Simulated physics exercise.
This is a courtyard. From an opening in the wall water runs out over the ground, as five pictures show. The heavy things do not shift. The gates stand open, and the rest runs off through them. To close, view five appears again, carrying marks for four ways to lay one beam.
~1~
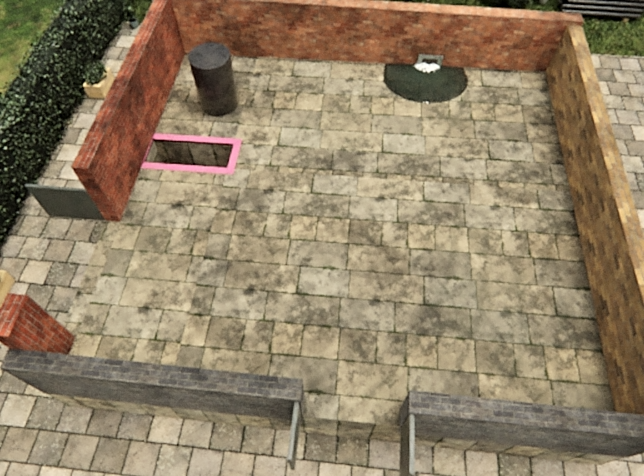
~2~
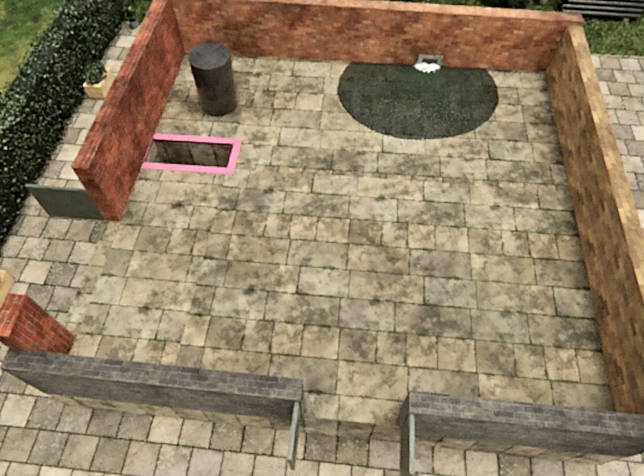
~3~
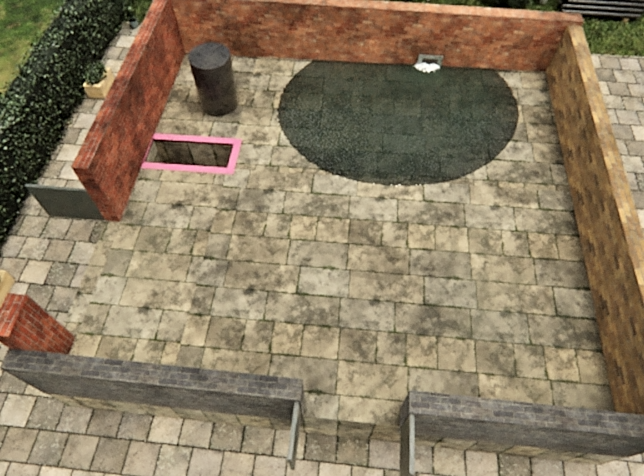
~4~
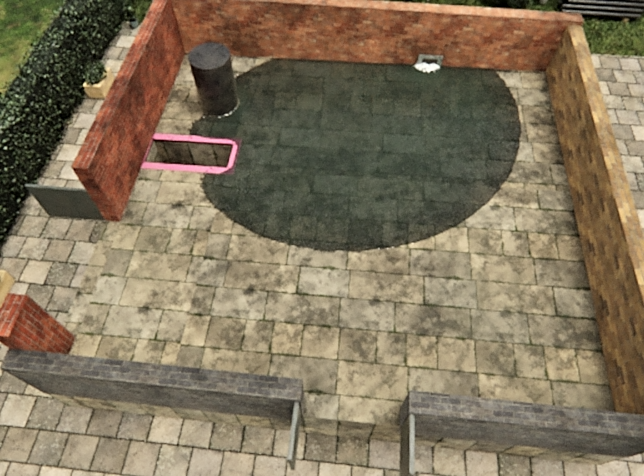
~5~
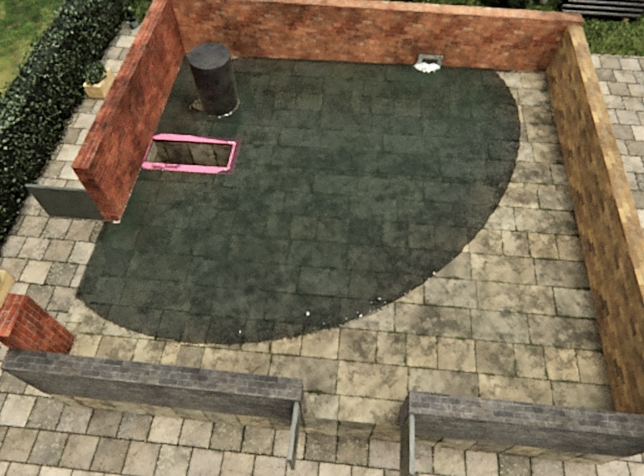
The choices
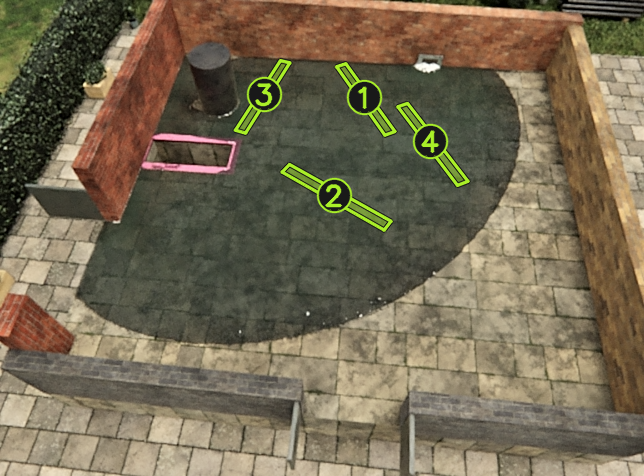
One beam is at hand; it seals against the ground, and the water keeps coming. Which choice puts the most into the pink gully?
The best place is 2.
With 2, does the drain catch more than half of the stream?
Yes.
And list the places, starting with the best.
Best to worst: 2, 4, 3, 1.
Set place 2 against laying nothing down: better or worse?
Place 2 is better.
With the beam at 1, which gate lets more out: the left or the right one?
The left gate.
On the marked copy, 1 from (341, 65) to (389, 133); 2 from (285, 168) to (387, 225); 3 from (240, 131) to (285, 61); 4 from (402, 105) to (462, 183).
Choosing 1, about 2 % of the stream runs into the pink gully, about 98 % out by the gates.
Choosing 2, about 76 % of the stream runs into the pink gully, about 24 % out by the gates.
Choosing 3, about 31 % of the stream runs into the pink gully, about 69 % out by the gates.
Choosing 4, about 42 % of the stream runs into the pink gully, about 58 % out by the gates.
